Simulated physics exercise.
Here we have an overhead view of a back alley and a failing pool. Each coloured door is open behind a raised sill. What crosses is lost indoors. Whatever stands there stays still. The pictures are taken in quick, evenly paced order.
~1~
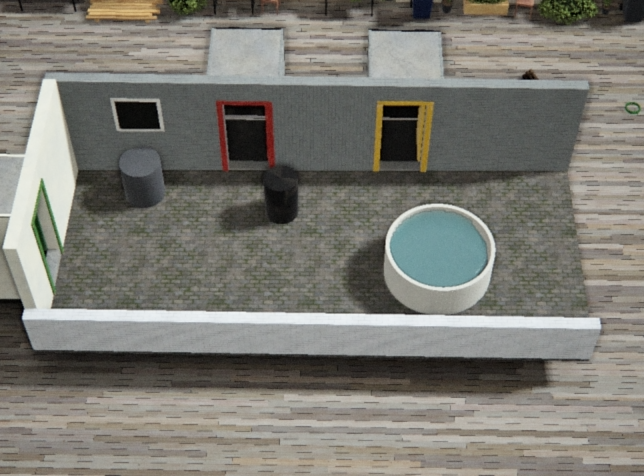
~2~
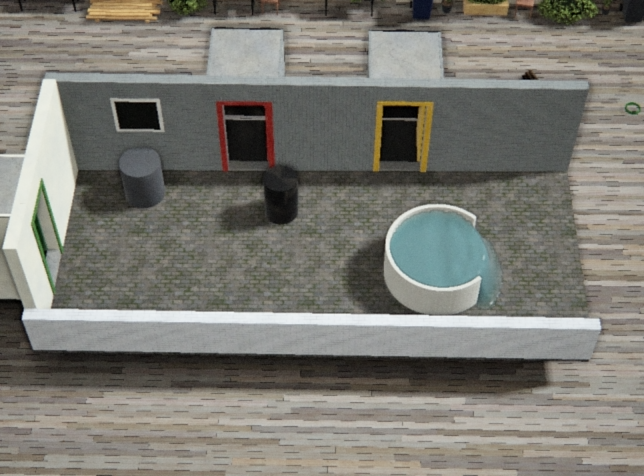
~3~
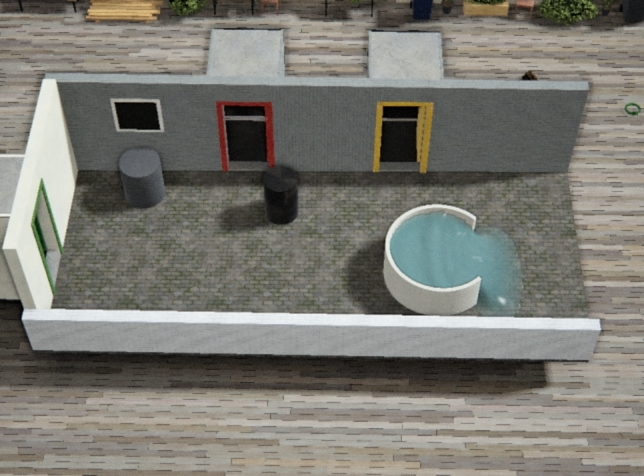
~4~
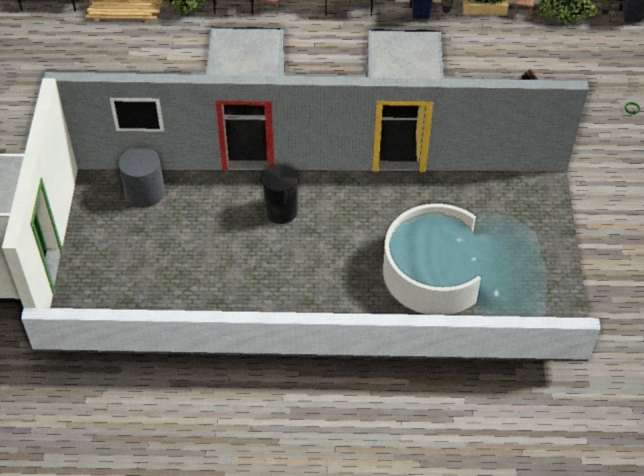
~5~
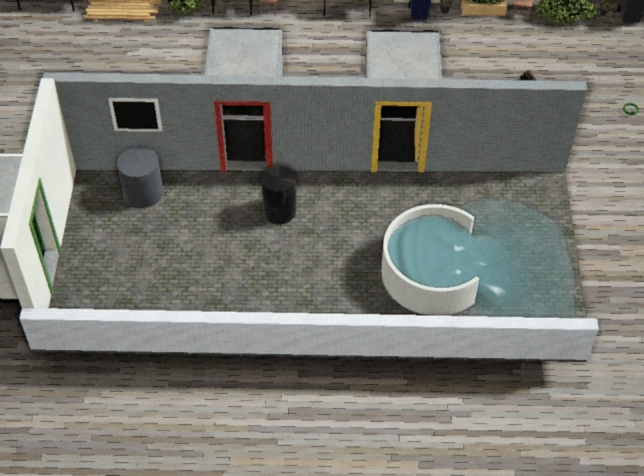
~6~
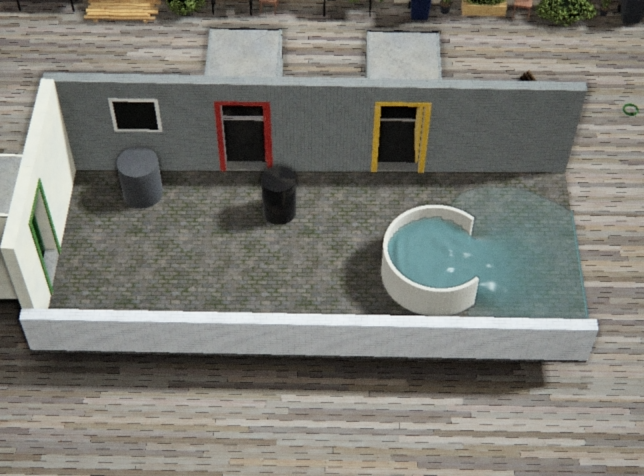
In a walled back alley with a red door and a yellow door, a round white pool of blue water stands whole and still. Its right side then opens, and water pours out through the gap, fanning across the paving toward the right edge while two dark cylinders stay put.
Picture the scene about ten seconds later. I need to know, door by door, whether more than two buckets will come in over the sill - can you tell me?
Sure. At the yellow door, no more than two will. At the green door, no more than two will. At the red door, no more than two will.
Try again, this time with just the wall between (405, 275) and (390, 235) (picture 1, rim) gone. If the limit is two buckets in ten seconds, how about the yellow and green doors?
In short: Yellow falls short, green exceeds the limit.
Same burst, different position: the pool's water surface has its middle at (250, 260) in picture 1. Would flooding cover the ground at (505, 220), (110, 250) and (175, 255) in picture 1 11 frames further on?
So, in the order given, I'd say soaked through, unaffected, unaffected.
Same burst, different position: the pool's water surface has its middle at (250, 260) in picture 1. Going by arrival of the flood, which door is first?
The yellow one.
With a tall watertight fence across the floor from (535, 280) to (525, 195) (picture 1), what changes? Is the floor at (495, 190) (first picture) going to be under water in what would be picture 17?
Result at that point: Inundated.
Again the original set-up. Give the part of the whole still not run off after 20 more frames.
Around 40 in a hundred.
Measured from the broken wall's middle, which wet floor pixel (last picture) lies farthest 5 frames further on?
The front tops out at about (549, 176).
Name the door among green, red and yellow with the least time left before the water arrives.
Answer: The yellow door.
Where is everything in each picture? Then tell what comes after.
The round tank at (440, 248) is whole and still, in the first frame.
Water pours out at (488, 266) and has run to a hidden place, in the second frame.
The front is at a hidden place, out from the gap at (487, 267), in the third frame.
Water pours out at (487, 267) and has run to a hidden place, in the fourth frame.
Water pours out at (485, 268) and has run to a hidden place, in the fifth frame.
Water pours out at (485, 268) and has run to a hidden place, in the sixth frame.
A moment on, water covers 20 % of the floor; the yellow door not reached, the green door not reached, the red door not reached.
Next, water covers 20 % of the floor; the yellow door not reached, the green door not reached, the red door not reached.
Then, water covers 25 % of the floor; the yellow door wet at the sill, nothing in, the green door not reached, the red door not reached.
Later, water covers 25 % of the floor; the yellow door wet at the sill, nothing in, the green door not reached, the red door not reached.
In the end, water covers 20 % of the floor; the yellow door wet at the sill, nothing in, the green door not reached, the red door not reached.
